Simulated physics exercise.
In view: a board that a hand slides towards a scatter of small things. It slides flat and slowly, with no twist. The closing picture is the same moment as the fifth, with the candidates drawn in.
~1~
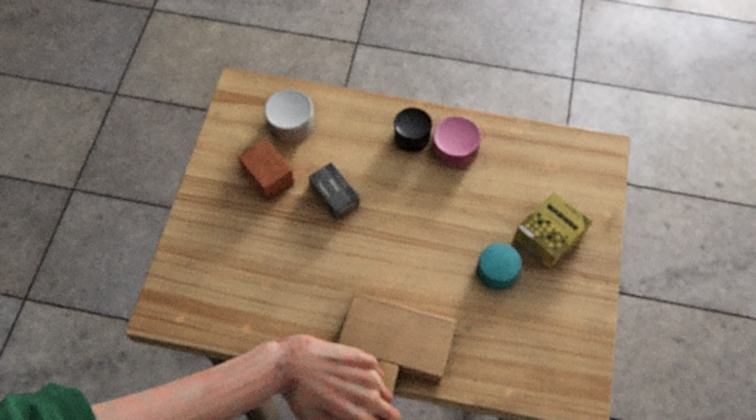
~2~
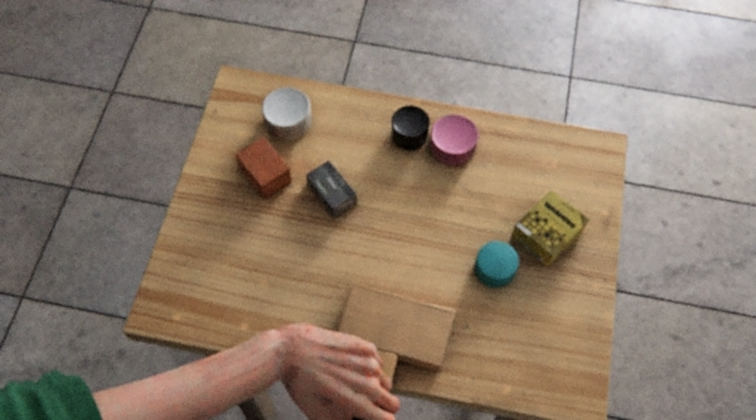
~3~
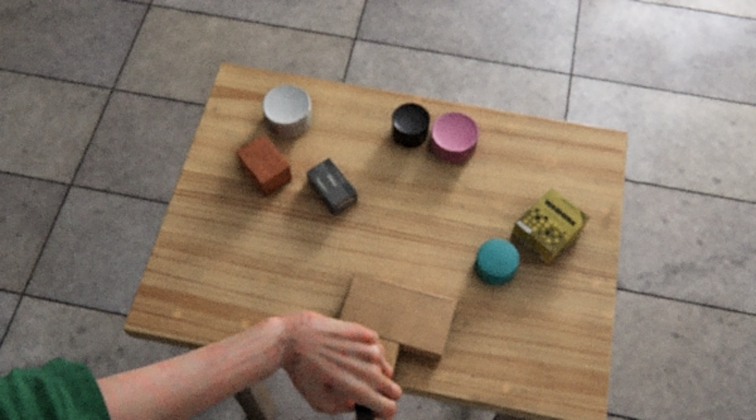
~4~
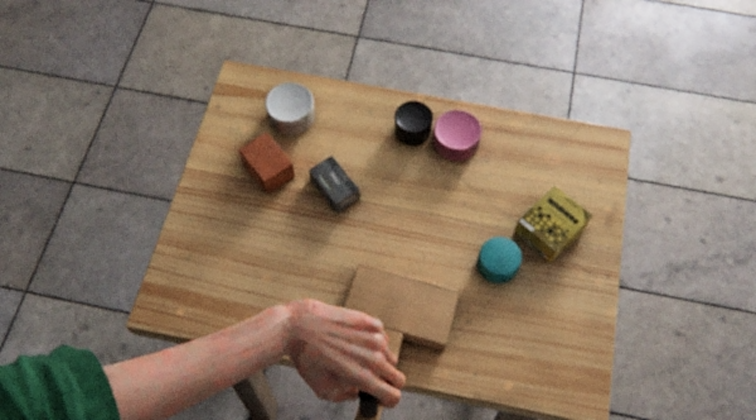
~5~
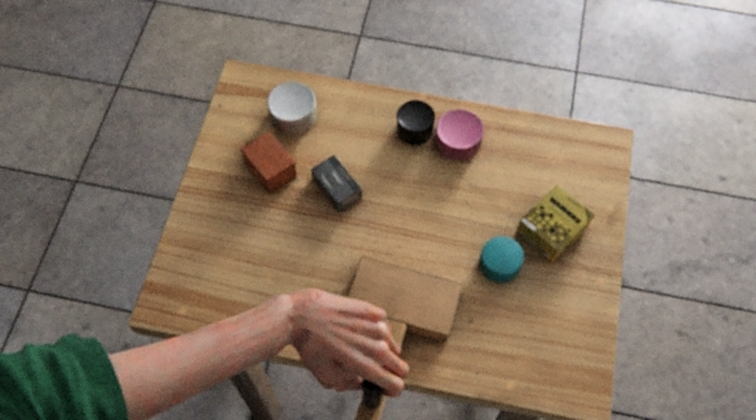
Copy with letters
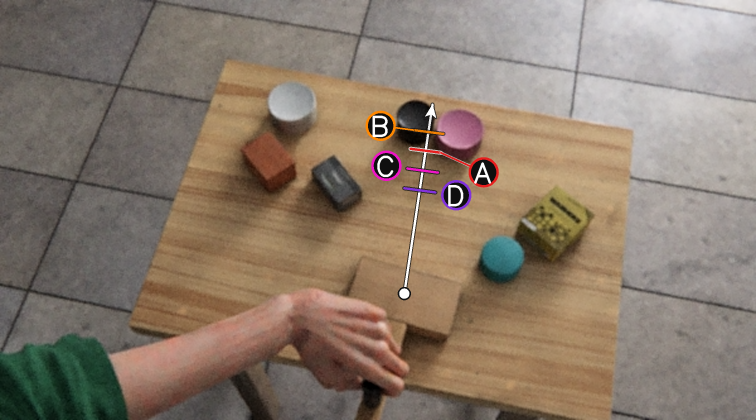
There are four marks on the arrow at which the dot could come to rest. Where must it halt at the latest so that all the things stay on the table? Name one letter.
Stop at B.
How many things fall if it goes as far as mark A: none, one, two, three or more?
The count is none.
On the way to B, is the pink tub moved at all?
Yes.
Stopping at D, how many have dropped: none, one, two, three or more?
By then, none.
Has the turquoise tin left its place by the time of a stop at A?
No.
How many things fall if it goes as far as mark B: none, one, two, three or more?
By then, none.
On the marked copy, A at (426, 151); B at (429, 132); C at (422, 170); D at (420, 190); the arrow from (404, 294) to (432, 104); the white dot at (404, 294).
Taking B. A third of the way, board (413, 236); black jar (416, 123); pink tub (459, 135).
Two thirds of the way, board (422, 178); black jar (416, 123); pink tub (459, 135).
When it is over, board (428, 137); pink tub (467, 103); black jar (423, 96); nothing has fallen.
As for the rest, A is safe but short; C is safe but short; D is safe but short.
